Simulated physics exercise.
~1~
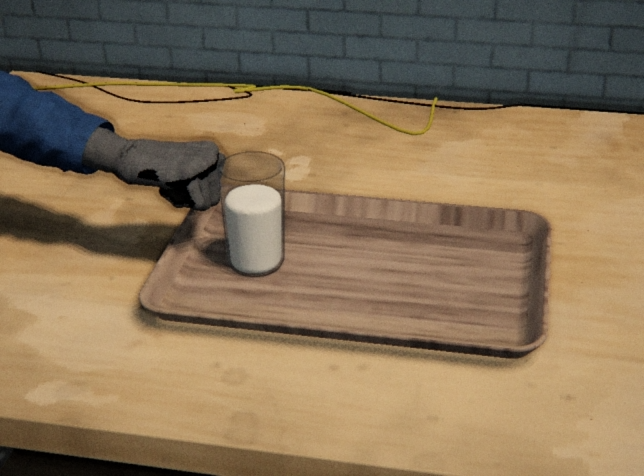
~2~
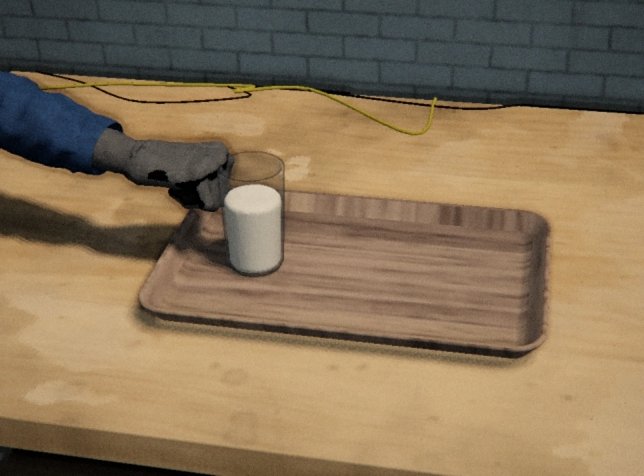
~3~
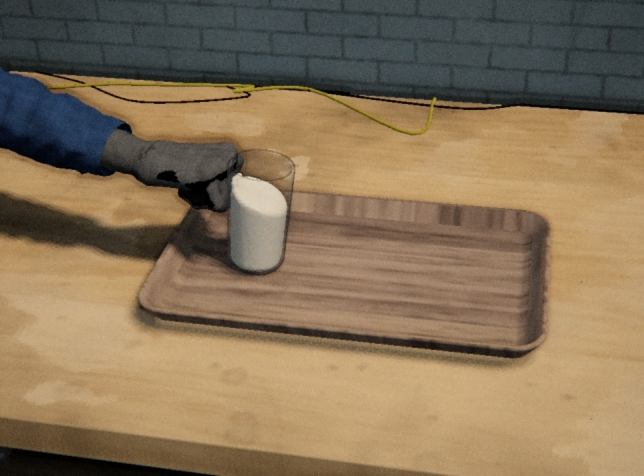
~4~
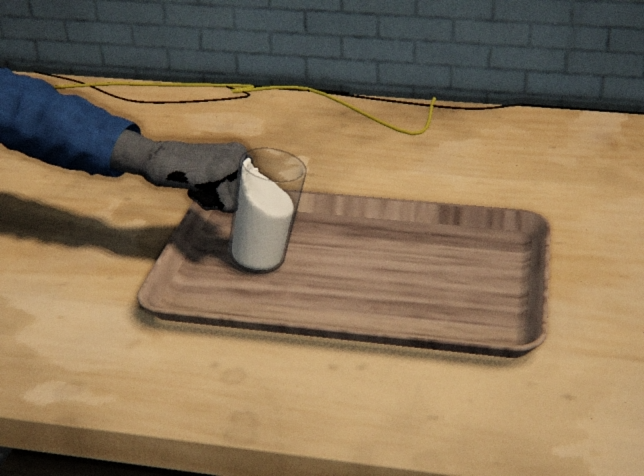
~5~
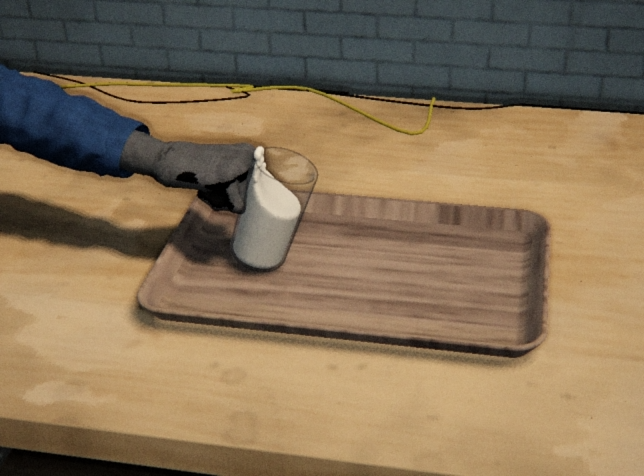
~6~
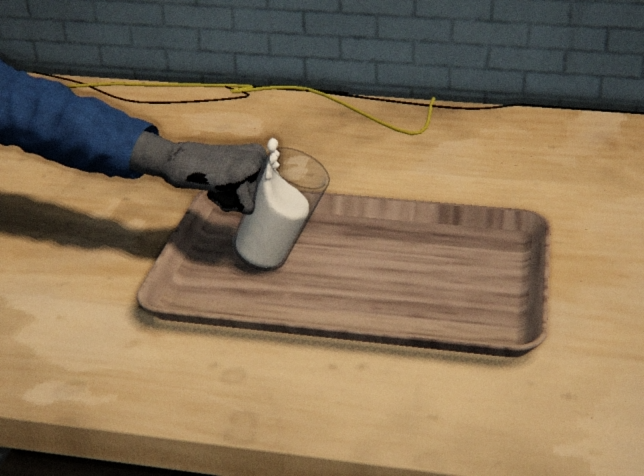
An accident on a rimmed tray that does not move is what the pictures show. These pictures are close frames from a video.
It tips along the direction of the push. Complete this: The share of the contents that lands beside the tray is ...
The share that lands beside the tray is a quarter or more.
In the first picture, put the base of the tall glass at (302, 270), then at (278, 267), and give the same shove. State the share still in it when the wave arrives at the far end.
About 75 and 65 per cent.
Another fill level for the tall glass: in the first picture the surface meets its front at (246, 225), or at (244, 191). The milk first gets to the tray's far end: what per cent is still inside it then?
Well, it keeps something like 65 per cent in the first case and 50 per cent in the second.
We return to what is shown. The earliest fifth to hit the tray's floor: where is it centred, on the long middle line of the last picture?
(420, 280).
A moment on, the tall glass lies on its side and 99 per cent is in the glass, 0 on the tray and 1 above or beyond its rim.
Next, the tall glass lies on its side and 58 per cent is in the glass, 38 on the tray and 4 above or beyond its rim.
Then the tall glass lies on its side and 30 per cent is in the glass, 53 on the tray and 17 above or beyond its rim.
Later the tall glass lies on its side and 16 per cent is in the glass, 49 on the tray and 35 above or beyond its rim.
Finally, 65 per cent is held by tray and glass, 35 is off the tray.
